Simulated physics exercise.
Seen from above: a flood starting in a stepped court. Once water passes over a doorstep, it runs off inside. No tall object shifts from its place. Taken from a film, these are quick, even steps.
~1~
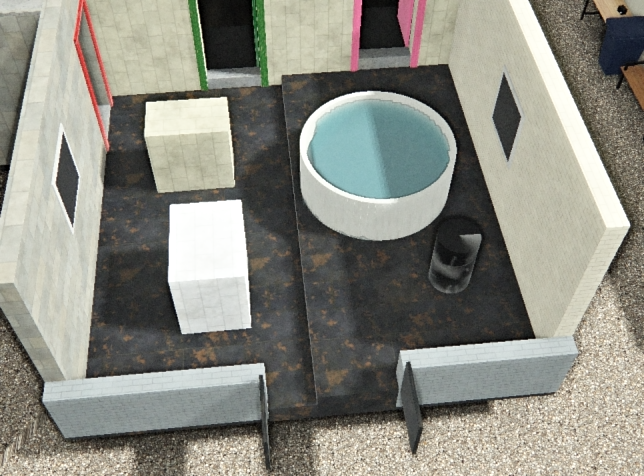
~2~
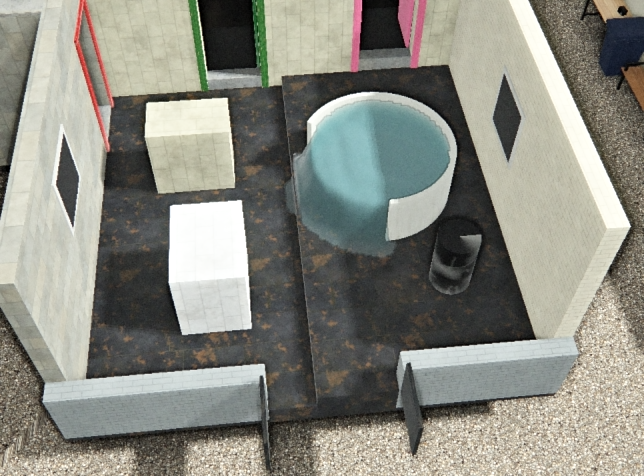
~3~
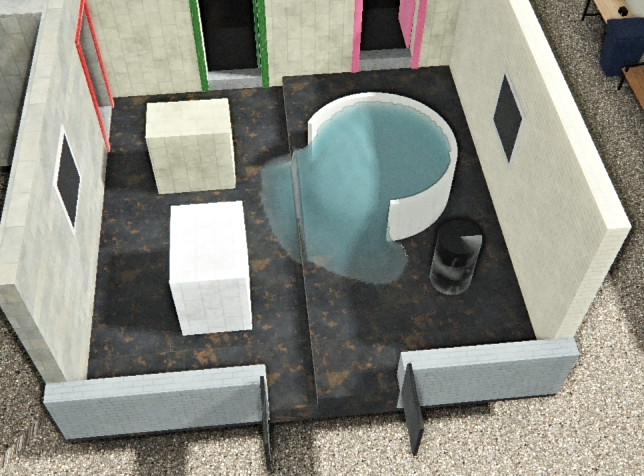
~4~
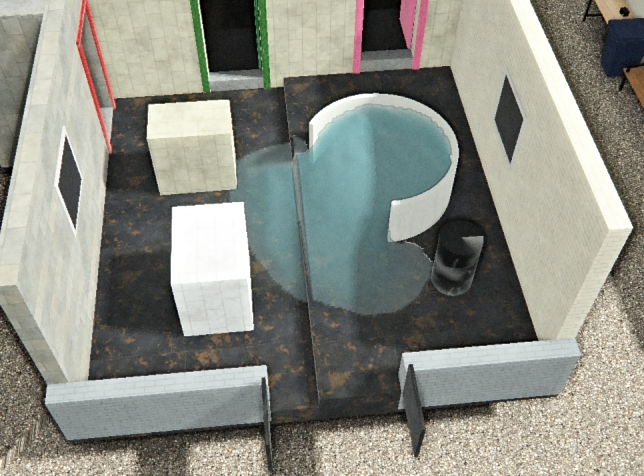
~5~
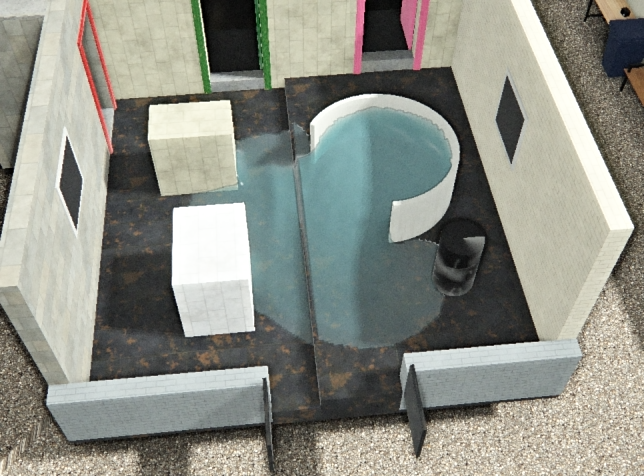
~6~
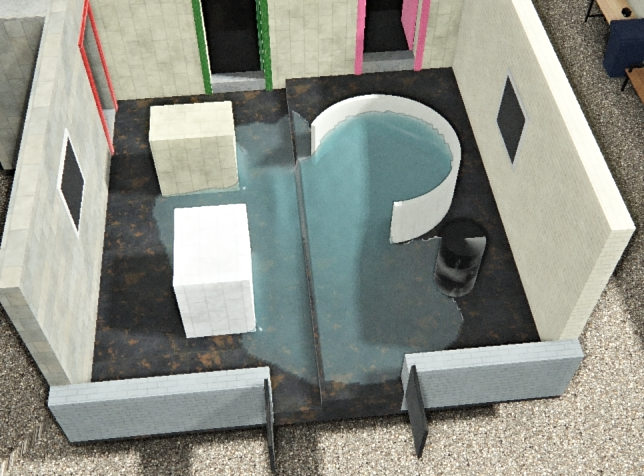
A round white tank opens at its front left and water spreads across the dark floor.
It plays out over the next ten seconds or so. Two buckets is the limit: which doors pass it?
One by one: The green door ends up at or below the line. The red door ends up above the line. The pink door ends up at or below the line.
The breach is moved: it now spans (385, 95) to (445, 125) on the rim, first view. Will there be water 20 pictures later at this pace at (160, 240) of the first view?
Untouched.
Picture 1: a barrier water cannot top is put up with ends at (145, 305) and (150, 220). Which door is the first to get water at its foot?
My pick is the green-painted one.
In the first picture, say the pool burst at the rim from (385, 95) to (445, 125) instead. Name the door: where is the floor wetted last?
The red-painted one is last.
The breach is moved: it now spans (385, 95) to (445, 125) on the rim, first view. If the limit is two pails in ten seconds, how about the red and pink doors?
The red door tops the limit and the pink door tops the limit.
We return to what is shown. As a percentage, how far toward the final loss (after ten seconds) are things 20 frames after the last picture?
About 50 per cent.
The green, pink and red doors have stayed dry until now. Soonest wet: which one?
The one in green.
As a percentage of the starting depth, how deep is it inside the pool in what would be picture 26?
Some 12 per cent.
A moment on, water covers 50 % of the floor; the green door wet at the sill, nothing in, the red door not reached, the pink door not reached.
Next, water covers 60 % of the floor; the green door wet at the sill, nothing in, the red door wet at the sill, nothing in, the pink door not reached.
Then, water covers 65 % of the floor; the green door wet at the sill, nothing in, the red door under two buckets in, the pink door not reached.
Later, water covers 60 % of the floor; the green door wet at the sill, nothing in, the red door over two buckets in, the pink door not reached.
In the end, water covers 55 % of the floor; the green door wet at the sill, nothing in, the red door far over two buckets in, the pink door not reached.
